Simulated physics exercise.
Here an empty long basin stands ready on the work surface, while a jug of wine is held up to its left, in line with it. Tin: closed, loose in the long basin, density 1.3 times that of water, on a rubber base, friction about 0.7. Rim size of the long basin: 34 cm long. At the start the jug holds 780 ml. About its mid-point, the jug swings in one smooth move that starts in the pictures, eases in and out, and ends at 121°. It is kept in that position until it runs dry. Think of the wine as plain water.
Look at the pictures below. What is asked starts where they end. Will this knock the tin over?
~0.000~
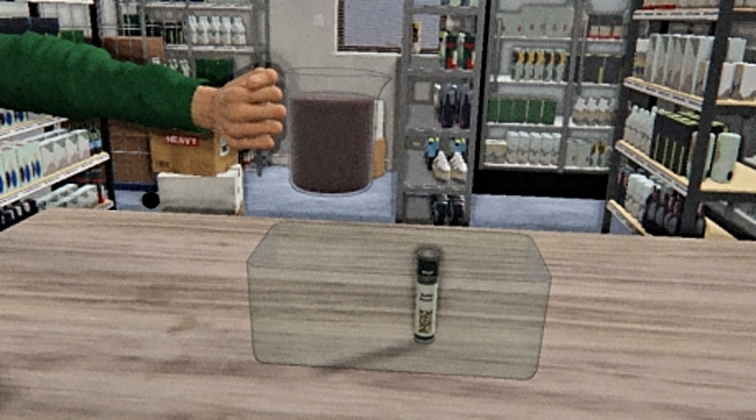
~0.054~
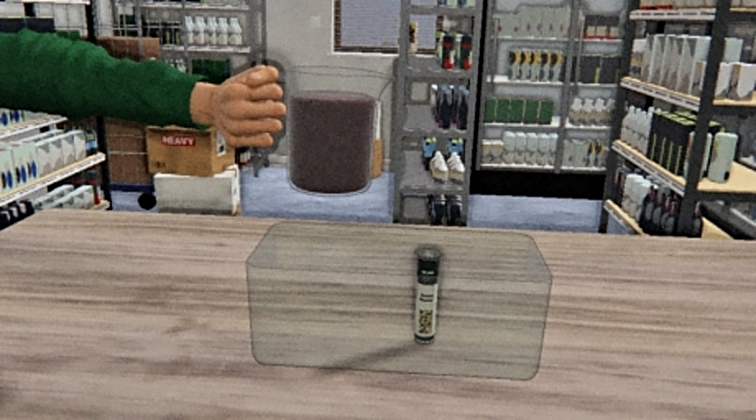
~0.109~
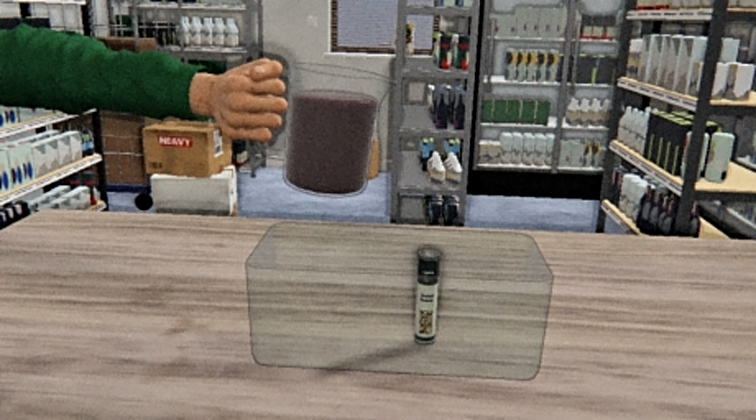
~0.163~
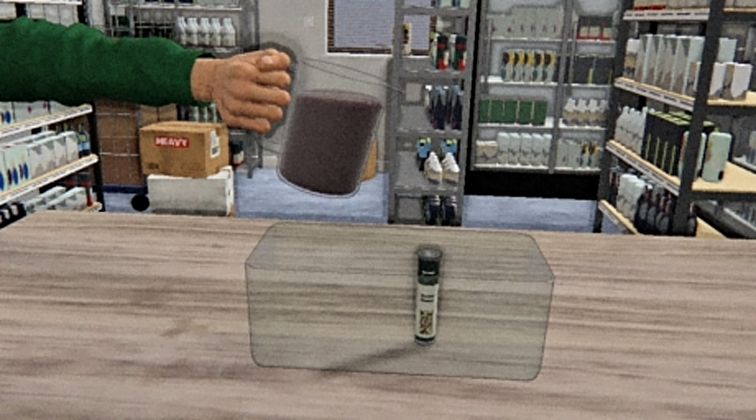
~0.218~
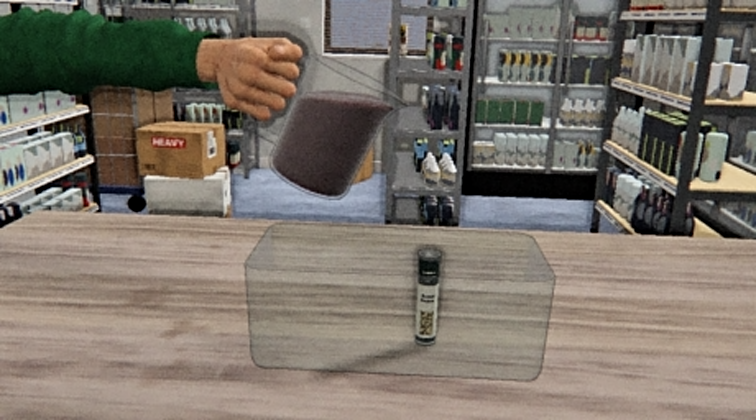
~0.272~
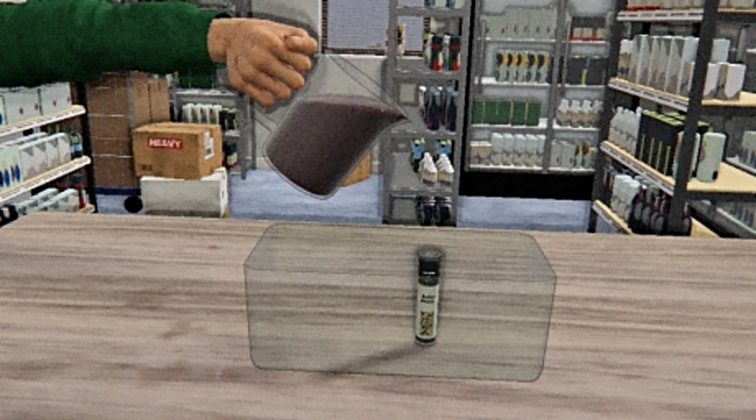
Yes - I'd say it will come down.
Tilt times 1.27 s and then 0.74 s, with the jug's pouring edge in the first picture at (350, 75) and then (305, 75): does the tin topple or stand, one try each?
Run one: It tumbles. Run two: It does not tip.
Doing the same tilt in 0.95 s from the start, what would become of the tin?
The tin goes over.
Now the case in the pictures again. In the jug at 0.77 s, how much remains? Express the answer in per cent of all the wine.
Close to 7 in a hundred.
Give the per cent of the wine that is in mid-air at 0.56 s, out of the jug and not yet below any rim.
Roughly 26 %.
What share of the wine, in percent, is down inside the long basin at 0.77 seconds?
Roughly 84 %.
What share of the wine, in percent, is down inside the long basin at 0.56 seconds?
I'd estimate some 18 percent of the liquid.
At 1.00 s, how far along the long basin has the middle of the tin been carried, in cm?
Estimate: Around 7 cm.
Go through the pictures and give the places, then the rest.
In the first frame, it leans 0°; its right rim is at (393, 76); the wine meets the walls at (291, 95) and (376, 98); the long basin's rim runs from (261, 243) to (540, 258); the tin's top is at (429, 258).
In the second frame, it leans 2°; its right rim is at (394, 77); the wine meets the walls at (290, 94) and (377, 98).
In the third frame, it leans 6°; its right rim is at (399, 82); the wine meets the walls at (293, 92) and (379, 99).
In the fourth frame, it leans 14°; its right rim is at (404, 91); the wine meets the walls at (295, 95) and (385, 101).
In the fifth frame, it leans 24°; its right rim is at (410, 104); the wine meets the walls at (291, 111) and (394, 103).
In the sixth frame, it leans 36°; its right rim is at (413, 121); the wine meets the walls at (281, 121) and (408, 112).
Then, 0.56 s in, the tilt is 105° and 56 per cent is still to pour; the tin stands where it began.
Then, 0.77 s in, the tilt is 121° and 7 per cent is still to pour; the tin leans 14°.
Then, 1.00 s in, the tilt is 121° and 0 per cent is still to pour; the tin lies on its side.
Then, 1.24 s in, the tilt is 121° and 0 per cent is still to pour; the tin lies on its side.
Finally, the tin lies on its side.
